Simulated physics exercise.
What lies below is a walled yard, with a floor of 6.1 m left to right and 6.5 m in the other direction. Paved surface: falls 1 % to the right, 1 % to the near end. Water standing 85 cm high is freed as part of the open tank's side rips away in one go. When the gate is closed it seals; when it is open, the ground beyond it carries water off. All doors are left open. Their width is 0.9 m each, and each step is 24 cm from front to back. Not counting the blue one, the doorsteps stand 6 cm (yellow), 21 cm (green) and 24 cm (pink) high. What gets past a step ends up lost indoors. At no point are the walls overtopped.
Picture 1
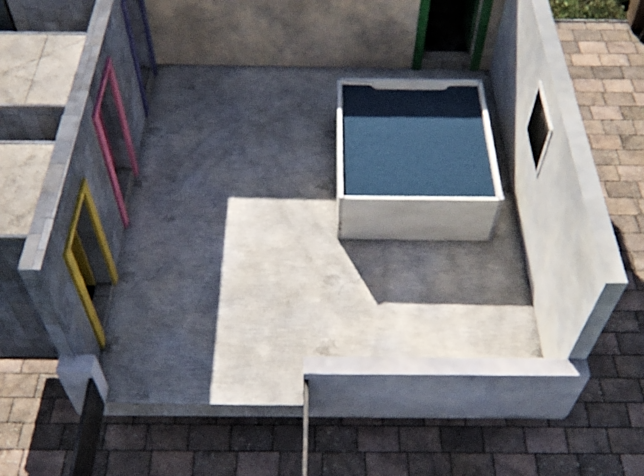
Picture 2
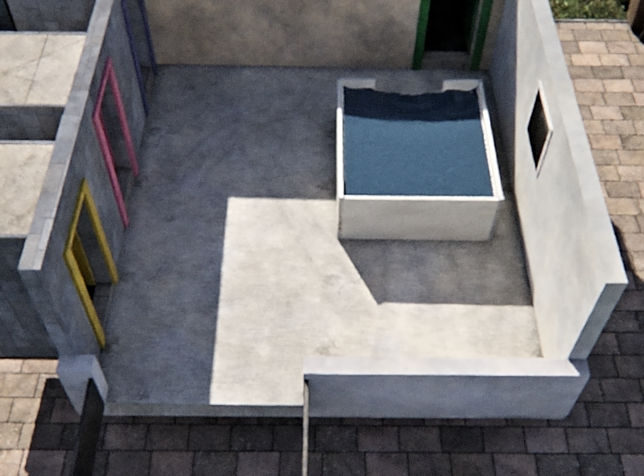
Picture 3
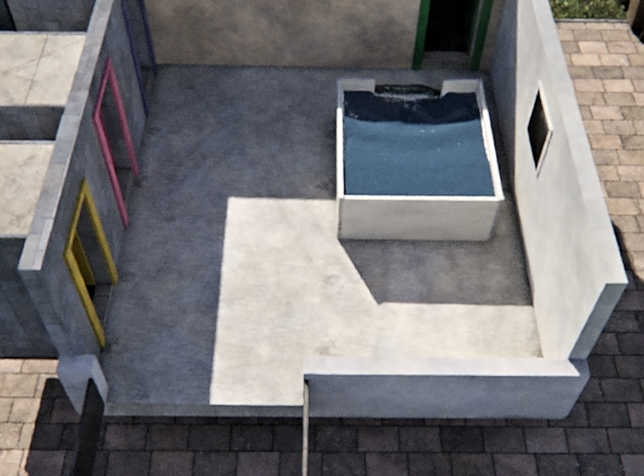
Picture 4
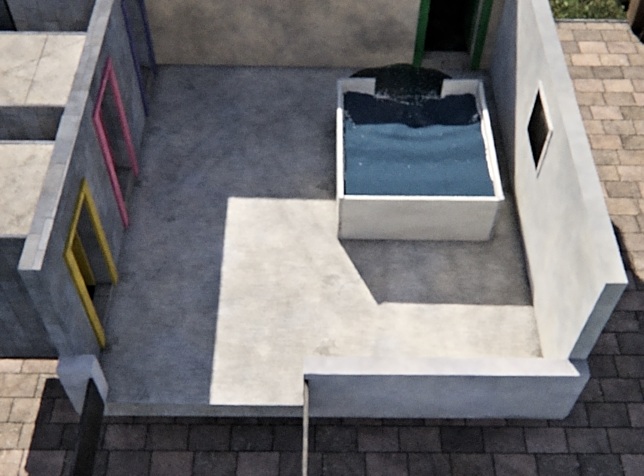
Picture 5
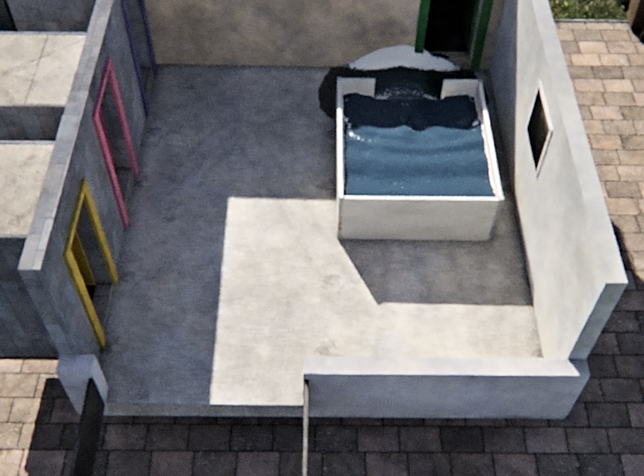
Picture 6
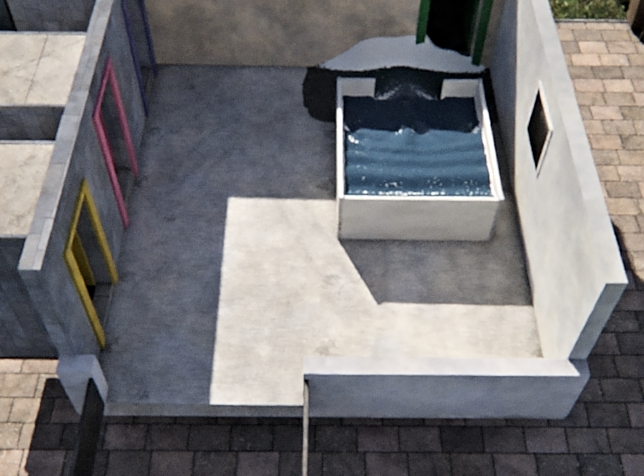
In the video, still water fills an open tank in a walled yard with colored doorways, then pours out through the tank's far side and spreads across the floor behind it and leftward as the surface inside ripples.
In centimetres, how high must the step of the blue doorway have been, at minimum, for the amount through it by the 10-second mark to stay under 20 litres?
It must have been at least 23 cm high.
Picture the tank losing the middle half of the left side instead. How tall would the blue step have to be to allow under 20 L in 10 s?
Required height: Approx. 25 cm.
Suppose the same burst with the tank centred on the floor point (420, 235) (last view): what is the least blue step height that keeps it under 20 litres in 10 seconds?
With that change, some 22 centimetres.
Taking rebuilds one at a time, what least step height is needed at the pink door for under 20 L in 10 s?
The pink one would have to be about 6.5 cm high.
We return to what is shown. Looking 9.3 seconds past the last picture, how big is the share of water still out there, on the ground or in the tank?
Roughly 72 percent of the water remains.
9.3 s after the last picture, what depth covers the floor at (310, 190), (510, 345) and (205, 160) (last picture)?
Around 4 cm, 10 cm and 7 cm.
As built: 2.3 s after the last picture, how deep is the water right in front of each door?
Lab note, depth in cm: Yellow 0; green 35; blue 29; pink 8.
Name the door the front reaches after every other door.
Door: Yellow.
Then, 0.7 s after the last picture water covers 15 % of the floor, deepest (66 cm) near (482, 70); it has not reached the blue door.
Then, 2.3 s after the last picture water covers 50 % of the floor, deepest (46 cm) near (482, 70); 29 cm at the blue door, 8 litres in over its 24 cm step.
Then, 9.3 s after the last picture water covers 100 % of the floor, deepest (23 cm) near (539, 391); 9 cm at the blue door, 15 litres in over its 24 cm step.
At the blue door as built, the water peaked near 29 cm, 1.5 s after the last picture.
With a step of 18.5 cm, 62 litres would have come in within the 10 s; with 25 cm, 11 litres. So under 20 litres takes about 23 cm.
